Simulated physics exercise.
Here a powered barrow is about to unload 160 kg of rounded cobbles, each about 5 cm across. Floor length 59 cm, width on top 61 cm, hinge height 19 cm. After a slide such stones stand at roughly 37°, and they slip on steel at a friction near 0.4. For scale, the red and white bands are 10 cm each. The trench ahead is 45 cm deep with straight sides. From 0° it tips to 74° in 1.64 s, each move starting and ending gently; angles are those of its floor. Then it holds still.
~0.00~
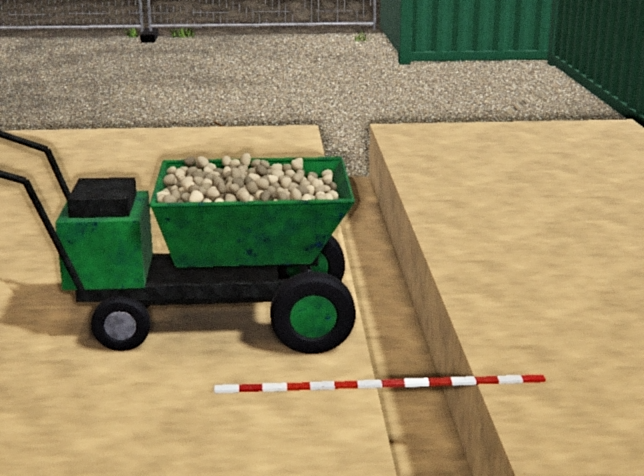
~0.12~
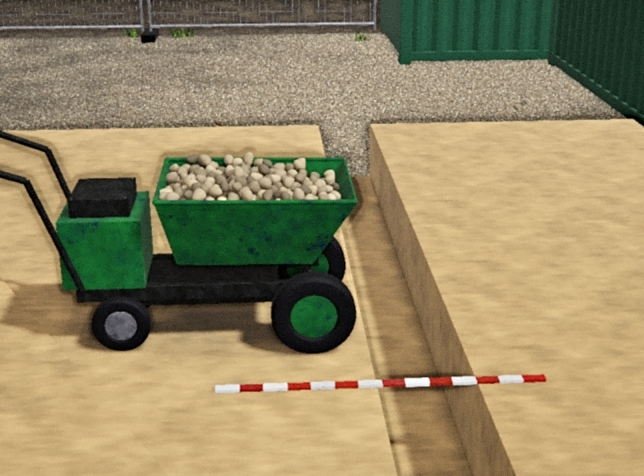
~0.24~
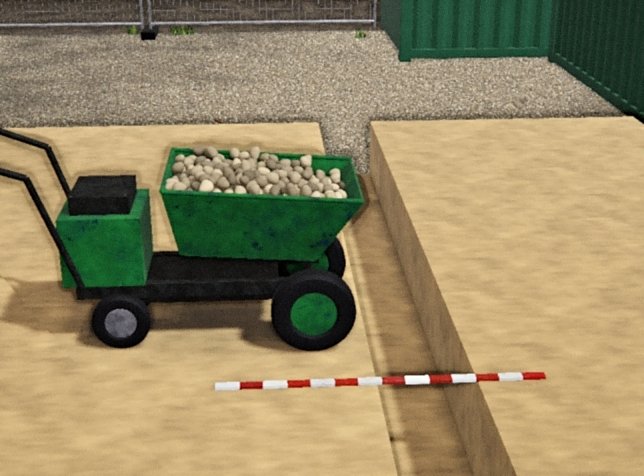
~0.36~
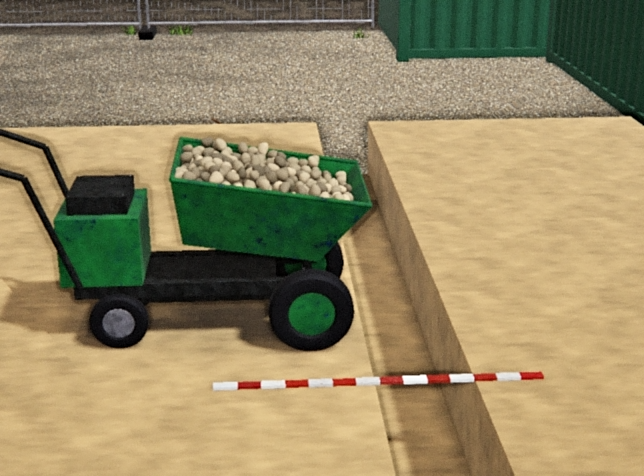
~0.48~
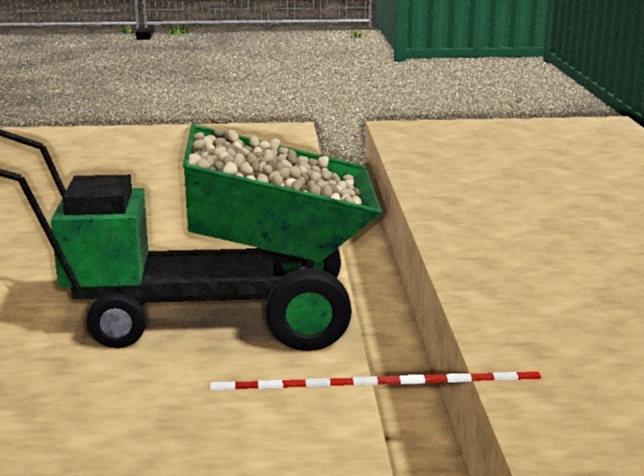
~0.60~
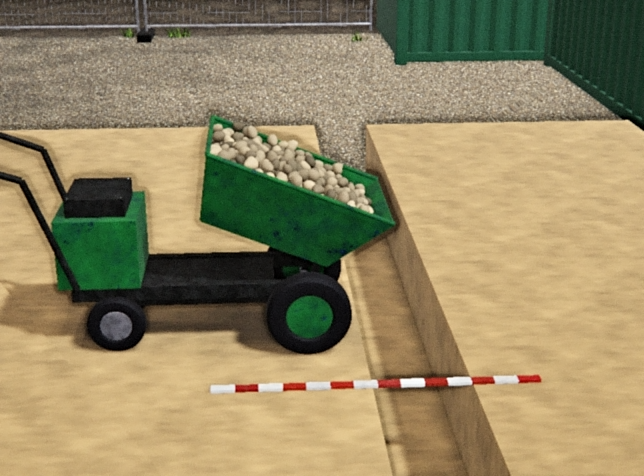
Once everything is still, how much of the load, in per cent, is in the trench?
About 51 per cent.
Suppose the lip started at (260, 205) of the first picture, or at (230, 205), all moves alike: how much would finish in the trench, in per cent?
About 100 and 65 per cent.
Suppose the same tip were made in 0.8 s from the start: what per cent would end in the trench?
It would be near 40 per cent.
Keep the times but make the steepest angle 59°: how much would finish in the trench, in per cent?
It would be near 25 per cent.
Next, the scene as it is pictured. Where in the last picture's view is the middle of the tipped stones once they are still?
Around (440, 367).
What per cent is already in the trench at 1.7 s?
Some 10 per cent.
After 1.2 s the floor is at 62°; 97 % in the tray, 3 % in the trench, 1 % past the trench; the foremost stones are at (455, 277).
After 1.7 s the floor is at 74°; 49 % in the tray, 12 % in the trench, 39 % past the trench; the foremost stones are at (581, 313).
After 2.1 s the floor is at 74°; 25 % in the tray, 23 % in the trench, 51 % past the trench; the foremost stones are at (630, 301).
After 4.0 s the floor is at 74°; 0 % in the tray, 51 % in the trench, 49 % past the trench; the foremost stones are past the picture's edge.
